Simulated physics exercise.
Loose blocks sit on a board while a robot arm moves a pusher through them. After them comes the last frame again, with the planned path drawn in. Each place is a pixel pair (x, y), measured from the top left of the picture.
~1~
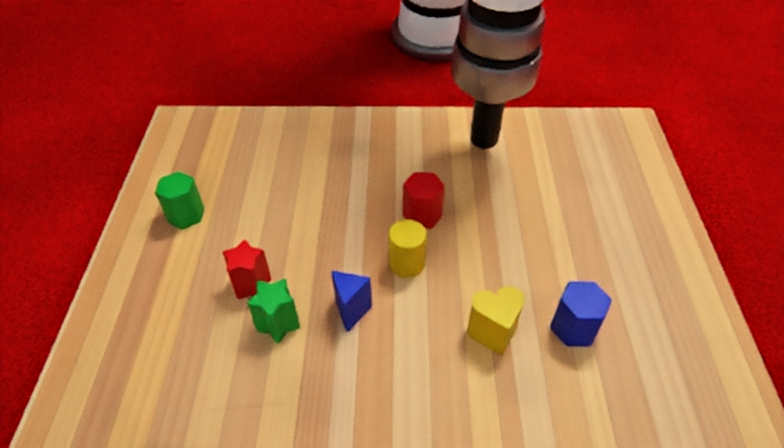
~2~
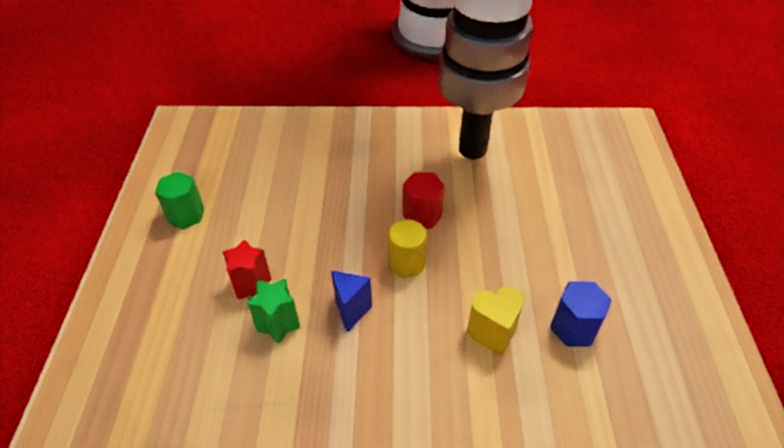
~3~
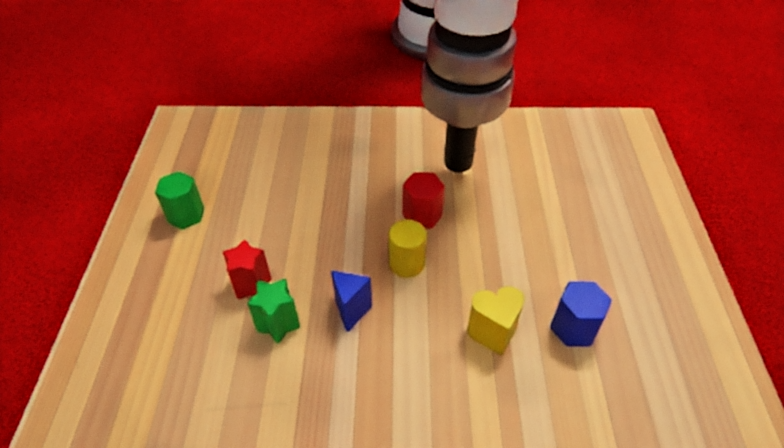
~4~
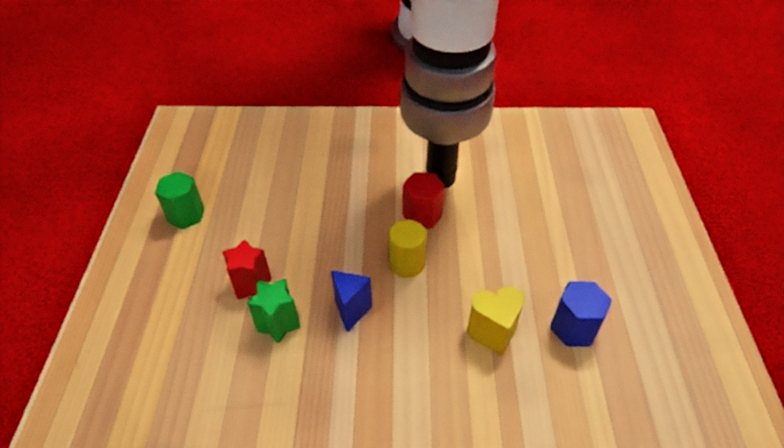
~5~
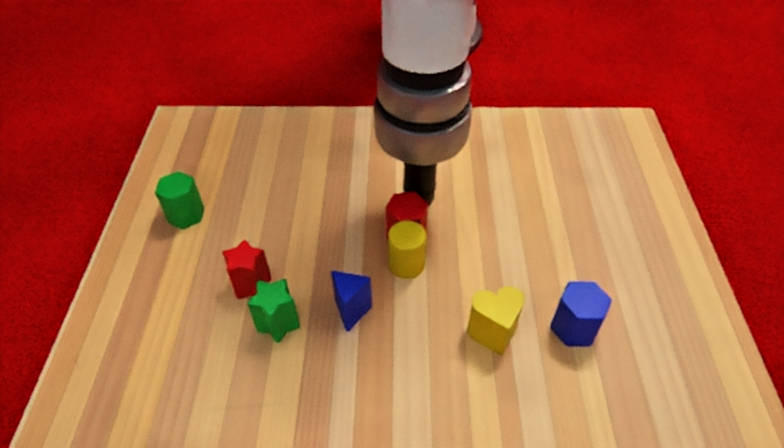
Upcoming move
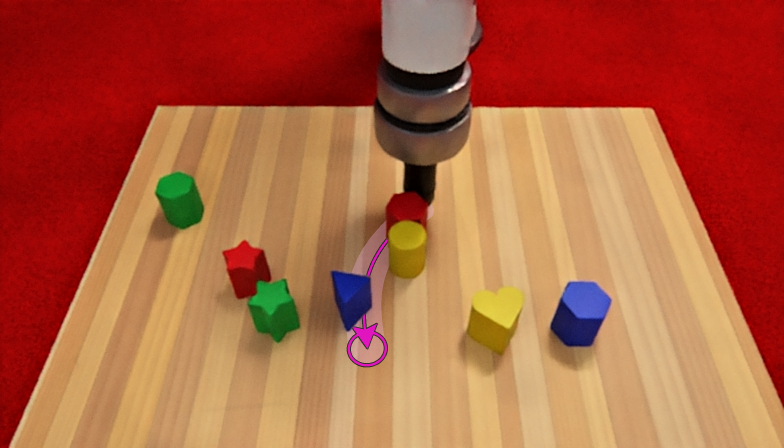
A striped wooden board lies on a bright red surface, seen from above at an angle by a still camera. Green, red, yellow and blue blocks sit scattered across it, including two stars at left, a yellow heart and a blue hexagonal block at right. From the top, a robot arm's black pusher moves down and left, then nudges the red six-sided block slightly toward the yellow cylinder.
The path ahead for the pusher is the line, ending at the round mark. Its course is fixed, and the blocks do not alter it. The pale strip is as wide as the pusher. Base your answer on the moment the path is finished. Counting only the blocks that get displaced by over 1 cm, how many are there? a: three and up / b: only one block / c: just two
a.
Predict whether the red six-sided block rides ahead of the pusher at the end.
Held in front.
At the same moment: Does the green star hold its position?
The answer is yes.
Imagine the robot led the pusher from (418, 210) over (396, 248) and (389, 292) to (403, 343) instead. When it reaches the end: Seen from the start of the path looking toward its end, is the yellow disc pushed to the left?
That would be a yes.
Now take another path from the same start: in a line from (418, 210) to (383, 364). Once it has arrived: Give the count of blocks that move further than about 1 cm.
Blocks displaced: 2.
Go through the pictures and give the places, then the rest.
Pusher's lower end (484, 141); green star (271, 295); blue triangular piece (349, 283); red six-sided block (424, 184); yellow disc (408, 233), in the first frame.
Pusher (473, 151); blocks still, in the second frame.
Pusher (458, 164); blocks still, in the third frame.
Pusher (440, 179); blocks still, in the fourth frame.
Pusher (419, 199); green star (271, 295); blue triangular piece (349, 283); red six-sided block (407, 205); yellow disc (407, 234), in the fifth frame.
Drawn move, from (418, 210) via (383, 245) and (365, 292), ending at (367, 348).
The first path, step by step. One third of the way, pusher (383, 234); red six-sided block (373, 245), turned 15° anticlockwise; yellow disc (406, 267).
Two thirds of the way, pusher (364, 281); blue triangular piece (335, 323); red six-sided block (354, 295), turned 35° anticlockwise; yellow disc (407, 271).
At the end, pusher (367, 338); green star still; blue triangular piece (309, 377), turned 30° clockwise; red six-sided block (344, 357); yellow disc (407, 271).
